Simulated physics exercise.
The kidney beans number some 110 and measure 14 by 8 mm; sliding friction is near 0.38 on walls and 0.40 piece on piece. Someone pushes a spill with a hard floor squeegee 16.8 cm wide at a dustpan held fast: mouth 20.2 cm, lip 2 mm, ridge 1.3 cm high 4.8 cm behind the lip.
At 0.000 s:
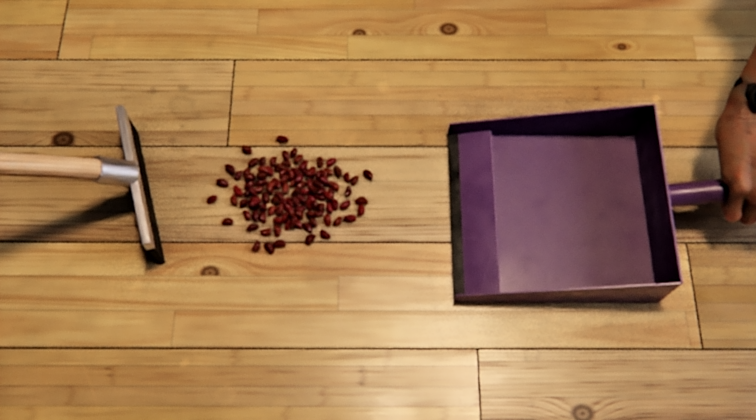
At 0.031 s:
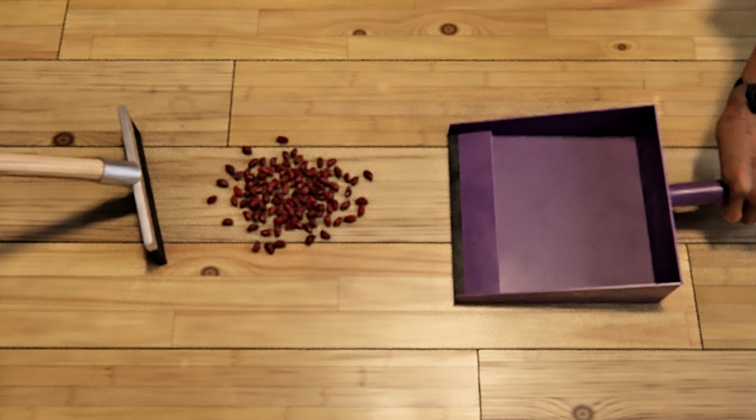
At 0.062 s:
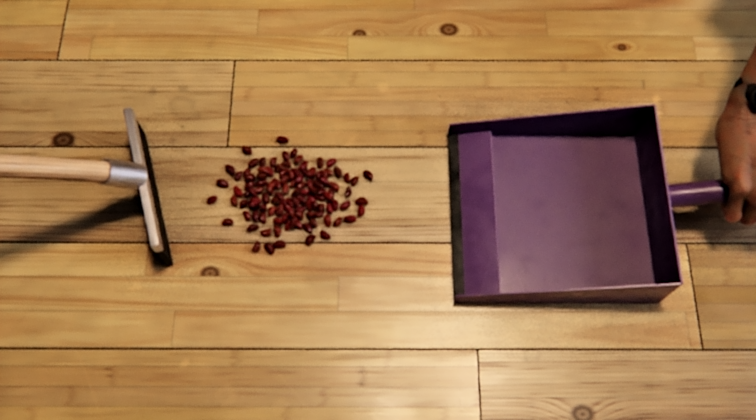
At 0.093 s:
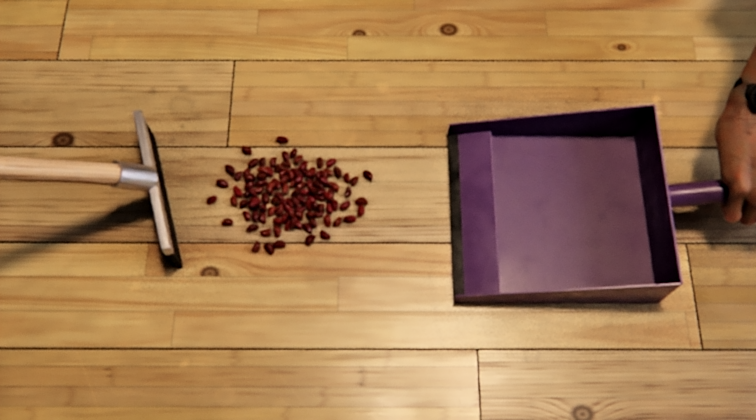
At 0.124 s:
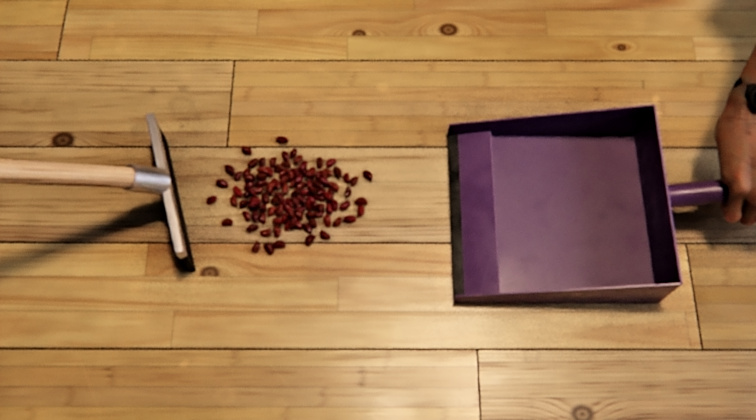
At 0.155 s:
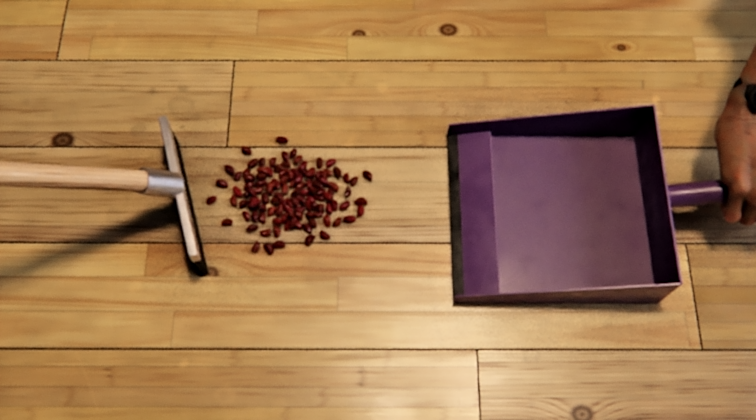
In this clip, a squeegee with a wooden handle slides rightward across a wooden floor toward a pile of dark red beans, which barely shifts, while a hand at the right holds a purple dustpan still.
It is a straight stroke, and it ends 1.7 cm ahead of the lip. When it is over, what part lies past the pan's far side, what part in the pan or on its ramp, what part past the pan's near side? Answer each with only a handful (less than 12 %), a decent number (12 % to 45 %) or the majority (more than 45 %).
Past the pan's far side: Only a handful; in the pan or on its ramp: Only a handful; past the pan's near side: Only a handful.
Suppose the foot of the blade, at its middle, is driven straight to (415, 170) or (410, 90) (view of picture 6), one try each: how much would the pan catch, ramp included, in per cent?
Close to 20 and 5 percent, in that order.
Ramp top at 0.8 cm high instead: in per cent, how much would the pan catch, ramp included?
Then around 0 percent, ramp counted.
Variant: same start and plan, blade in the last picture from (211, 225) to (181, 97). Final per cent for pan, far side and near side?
Pan 15; far 35; near 0.
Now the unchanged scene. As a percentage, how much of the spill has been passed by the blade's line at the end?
About 30 per cent.
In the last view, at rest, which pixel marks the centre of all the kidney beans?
Approximately (419, 182) in the last picture.
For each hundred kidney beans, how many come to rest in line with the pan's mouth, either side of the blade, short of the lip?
Close to 90 per cent of them end up there.
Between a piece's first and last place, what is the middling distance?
14 cm or thereabouts.
Then, at 0.42 s, middle of the blade 17 cm from the lip; 0 % over the lip, far side 0 %, near side 0 %.
After 0.59 s, middle of the blade 9 cm from the lip; 0 % over the lip, far side 0 %, near side 0 %.
After 0.89 s, middle of the blade 4 cm from the lip; 5 % over the lip, far side 5 %, near side 0 %.
At rest (1.6 s), far side 5 %, pan 0 %, near side 0 %, in front of the lip or behind the blade 90 %.
